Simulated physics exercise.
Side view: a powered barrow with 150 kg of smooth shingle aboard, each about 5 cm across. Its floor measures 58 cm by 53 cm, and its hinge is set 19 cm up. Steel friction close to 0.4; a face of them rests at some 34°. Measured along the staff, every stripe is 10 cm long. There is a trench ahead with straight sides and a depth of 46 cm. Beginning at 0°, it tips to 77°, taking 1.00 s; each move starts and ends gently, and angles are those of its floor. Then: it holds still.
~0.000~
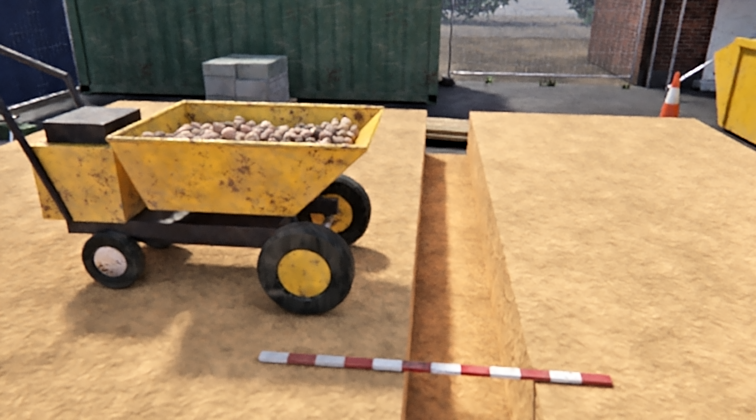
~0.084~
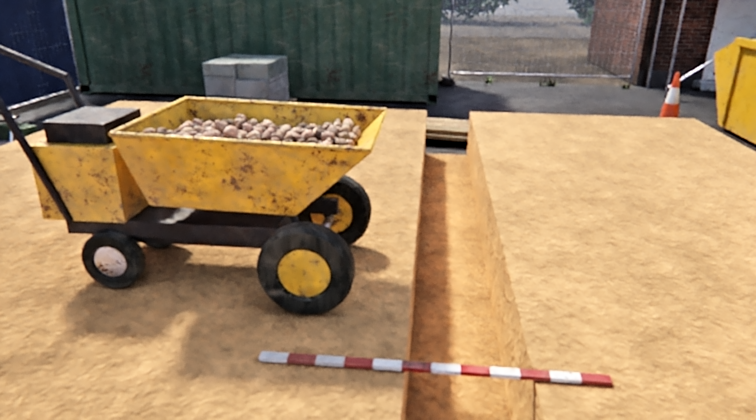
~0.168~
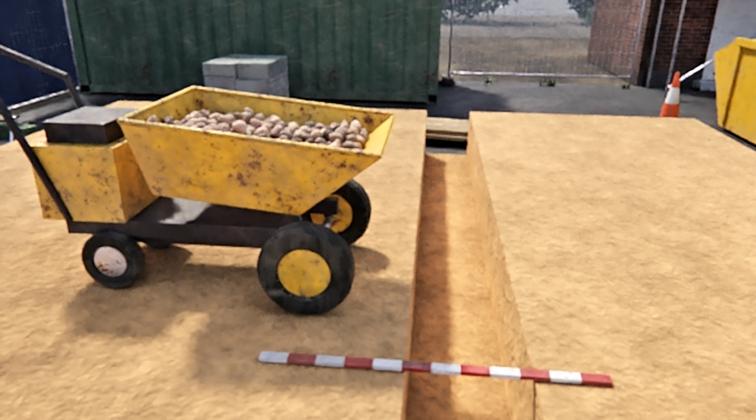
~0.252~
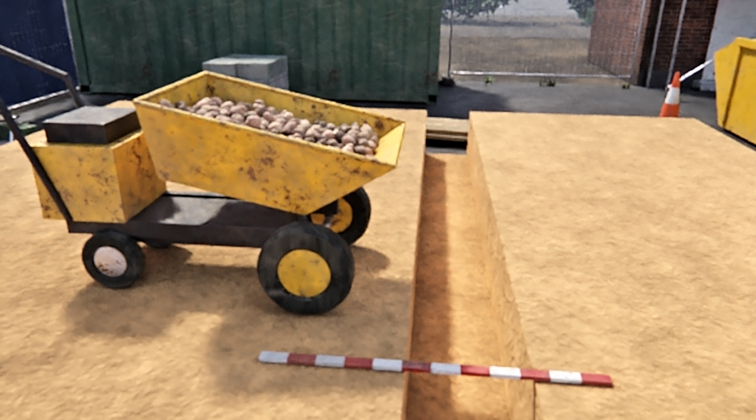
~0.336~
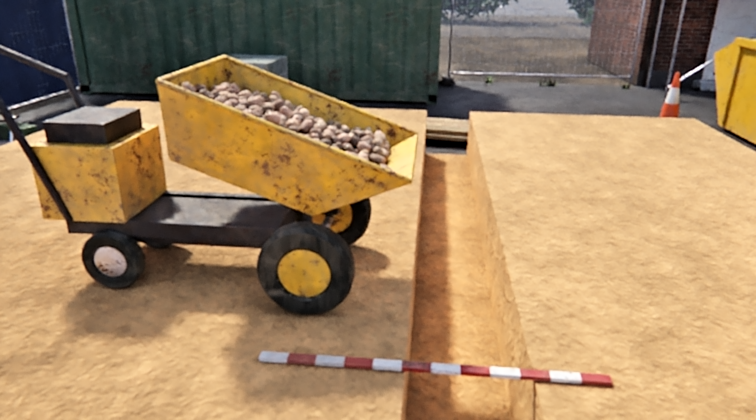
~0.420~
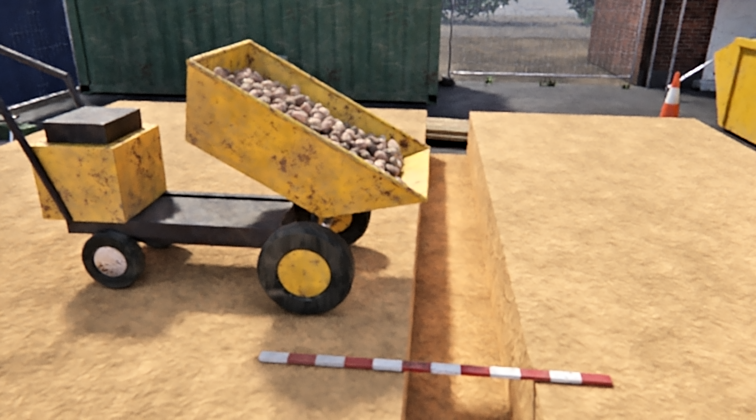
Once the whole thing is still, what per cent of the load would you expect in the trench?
I would expect about 90 per cent.
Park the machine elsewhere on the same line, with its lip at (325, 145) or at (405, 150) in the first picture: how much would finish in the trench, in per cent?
Around 100 and then 50 percent.
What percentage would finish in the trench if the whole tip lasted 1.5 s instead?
90 per cent.
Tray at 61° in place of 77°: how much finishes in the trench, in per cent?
About 70%.
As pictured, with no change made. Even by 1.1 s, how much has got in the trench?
By then, around 60 percent.
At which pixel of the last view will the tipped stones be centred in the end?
The resting stones are centred at roughly (469, 356).
After 0.8 s the floor is at 65°; 100 % in the tray; the foremost stones are at (460, 247).
After 1.1 s the floor is at 77°; 36 % in the tray, 58 % in the trench, 6 % past the trench; the foremost stones are at (565, 292).
After 1.5 s the floor is at 77°; 1 % in the tray, 88 % in the trench, 10 % past the trench; the foremost stones are at (702, 299).
After 3.4 s the floor is at 77°; 0 % in the tray, 90 % in the trench, 10 % past the trench; the foremost stones are past the picture's edge.
